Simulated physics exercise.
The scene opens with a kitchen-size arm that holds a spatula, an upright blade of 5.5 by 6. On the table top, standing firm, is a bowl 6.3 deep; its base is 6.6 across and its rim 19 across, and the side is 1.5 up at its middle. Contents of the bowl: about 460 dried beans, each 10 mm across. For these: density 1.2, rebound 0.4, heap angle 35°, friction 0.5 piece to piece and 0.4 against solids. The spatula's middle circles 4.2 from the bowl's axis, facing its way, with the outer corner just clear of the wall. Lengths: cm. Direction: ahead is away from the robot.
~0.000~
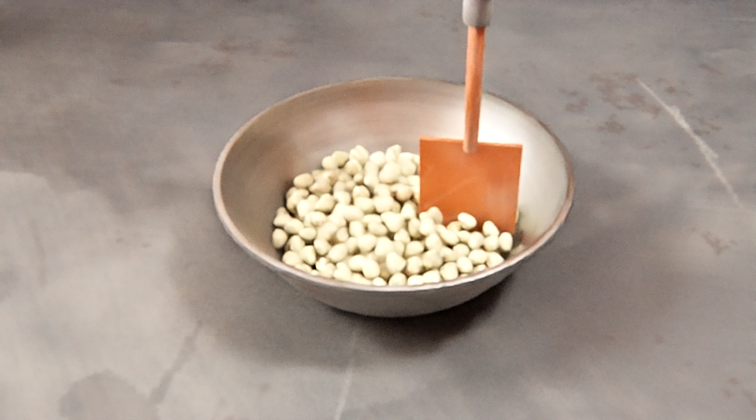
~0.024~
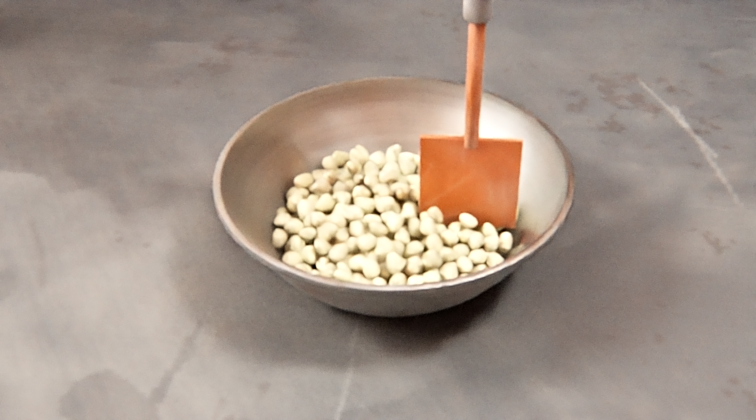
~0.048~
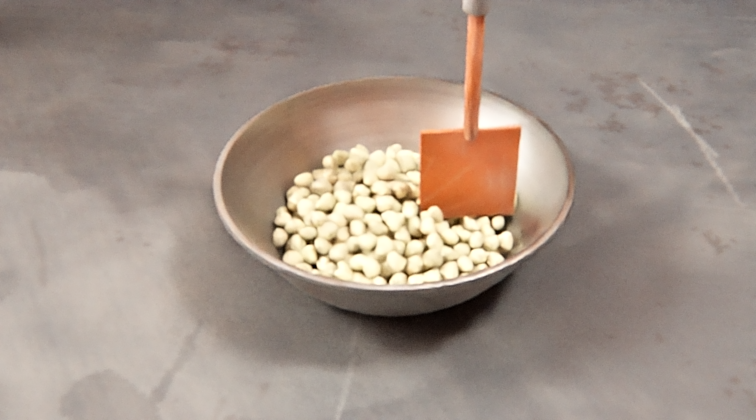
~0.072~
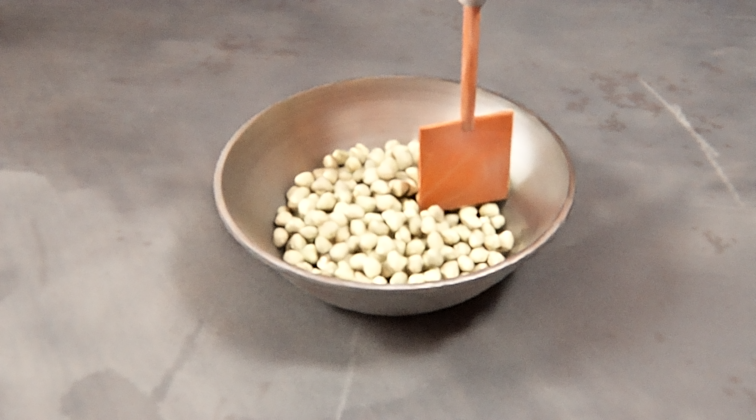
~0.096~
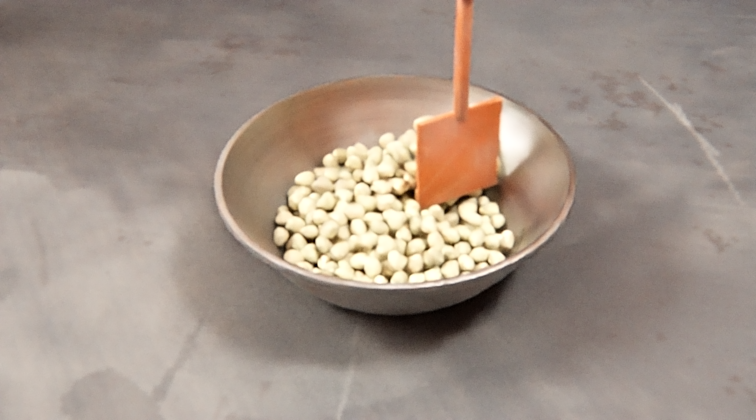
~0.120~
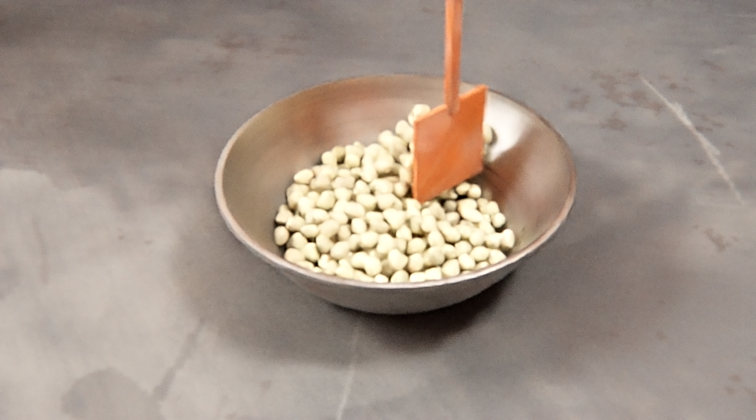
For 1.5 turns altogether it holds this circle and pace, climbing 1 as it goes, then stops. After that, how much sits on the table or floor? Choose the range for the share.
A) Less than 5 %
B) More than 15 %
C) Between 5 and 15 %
Between 5 and 15 %.
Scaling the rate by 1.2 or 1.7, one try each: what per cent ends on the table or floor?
15 % and 25 %.
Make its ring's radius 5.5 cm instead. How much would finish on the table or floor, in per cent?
It would be close to 0 per cent then.
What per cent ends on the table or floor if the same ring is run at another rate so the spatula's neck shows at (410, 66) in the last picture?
Roughly 25 per cent.
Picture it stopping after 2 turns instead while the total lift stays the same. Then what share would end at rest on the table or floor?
I'd expect around 5 per cent.
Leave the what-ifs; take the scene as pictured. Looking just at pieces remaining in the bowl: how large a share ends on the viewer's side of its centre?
Some 55 per cent.
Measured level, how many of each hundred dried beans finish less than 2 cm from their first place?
I'd say something near 30 percent.
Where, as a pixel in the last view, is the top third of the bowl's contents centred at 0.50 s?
Upper-third centre: Approx. (362, 253) px.
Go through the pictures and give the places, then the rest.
Spatula neck at (472, 117), 0° round; upper third of the load around (387, 215), from x 280 to 510, top at y 150; 461 in the bowl, in the first frame.
Spatula neck at (473, 114), 4° round; upper third of the load around (386, 213), from x 280 to 510, top at y 150, in the second frame.
Spatula neck at (472, 105), 14° round; upper third of the load around (387, 207), from x 280 to 510, top at y 145, in the third frame.
Spatula neck at (468, 96), 26° round; upper third of the load around (394, 201), from x 280 to 505, top at y 135, in the fourth frame.
Spatula neck at (462, 87), 38° round; upper third of the load around (396, 193), from x 280 to 505, top at y 125, in the fifth frame.
Spatula neck at (452, 79), 50° round; upper third of the load around (393, 189), from x 280 to 505, top at y 110; 461 in the bowl, in the sixth frame.
By 0.50 s, 242° round, highest piece 9 above the table; 452 in the bowl, 5 on the table or floor, 4 in flight or on the tool.
By 0.88 s, 74° round, highest piece 7 above the table; 430 in the bowl, 30 on the table or floor, 1 in flight or on the tool.
By 1.27 s, 180° round, highest piece 7 above the table; 424 in the bowl, 36 on the table or floor, 1 in flight or on the tool.
By 1.97 s, 180° round, highest piece 6 above the table; 424 in the bowl, 37 on the table or floor.
Final count, 424 in the bowl, 37 on the table or floor. That is 8 % on the table or floor.
